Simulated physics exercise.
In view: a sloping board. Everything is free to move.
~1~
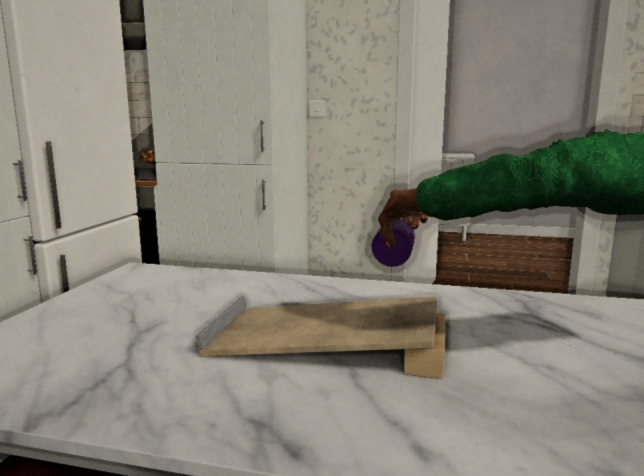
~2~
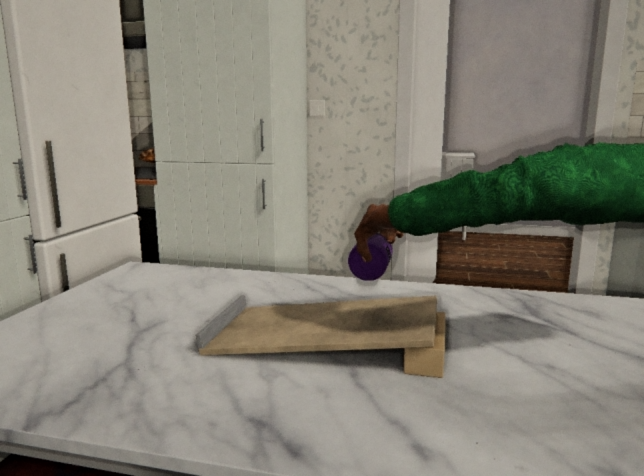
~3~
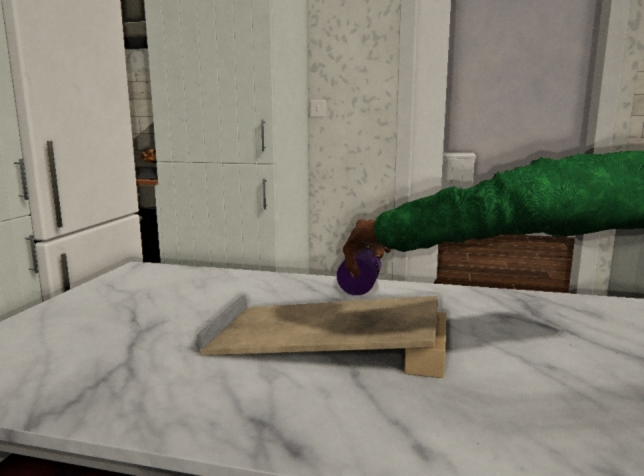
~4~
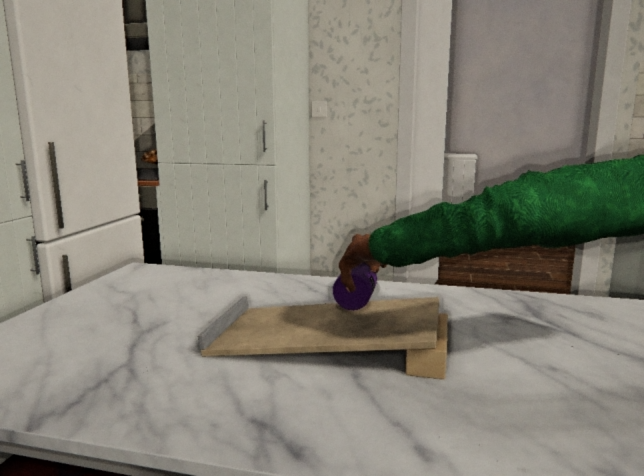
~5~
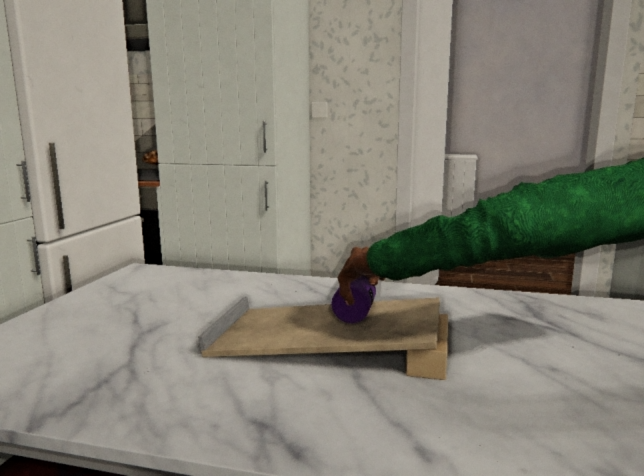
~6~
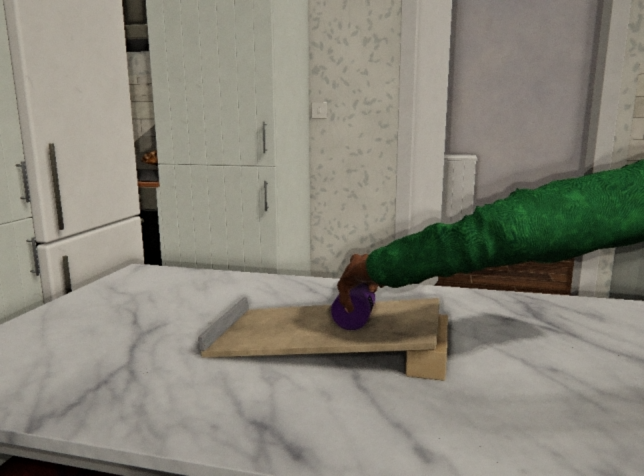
Green-sleeved arm lowering a small purple jar leftward and down onto a sloping wooden board on a marble counter, still gripping it.
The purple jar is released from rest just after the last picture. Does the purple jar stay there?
It slides or rolls down.
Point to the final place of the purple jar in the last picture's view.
Around (242, 311).
Then, 0.50 s later than the last frame, purple jar moved about its own width near (322, 306).
Then, 0.70 s later than the last frame, purple jar moved well along near (282, 309).
Then, 0.90 s later than the last frame, purple jar moved well along near (242, 309).
When it is over, moved from the start, purple jar. End places, in pixels of the last picture, purple jar near (242, 311). The purple jar runs down the board.
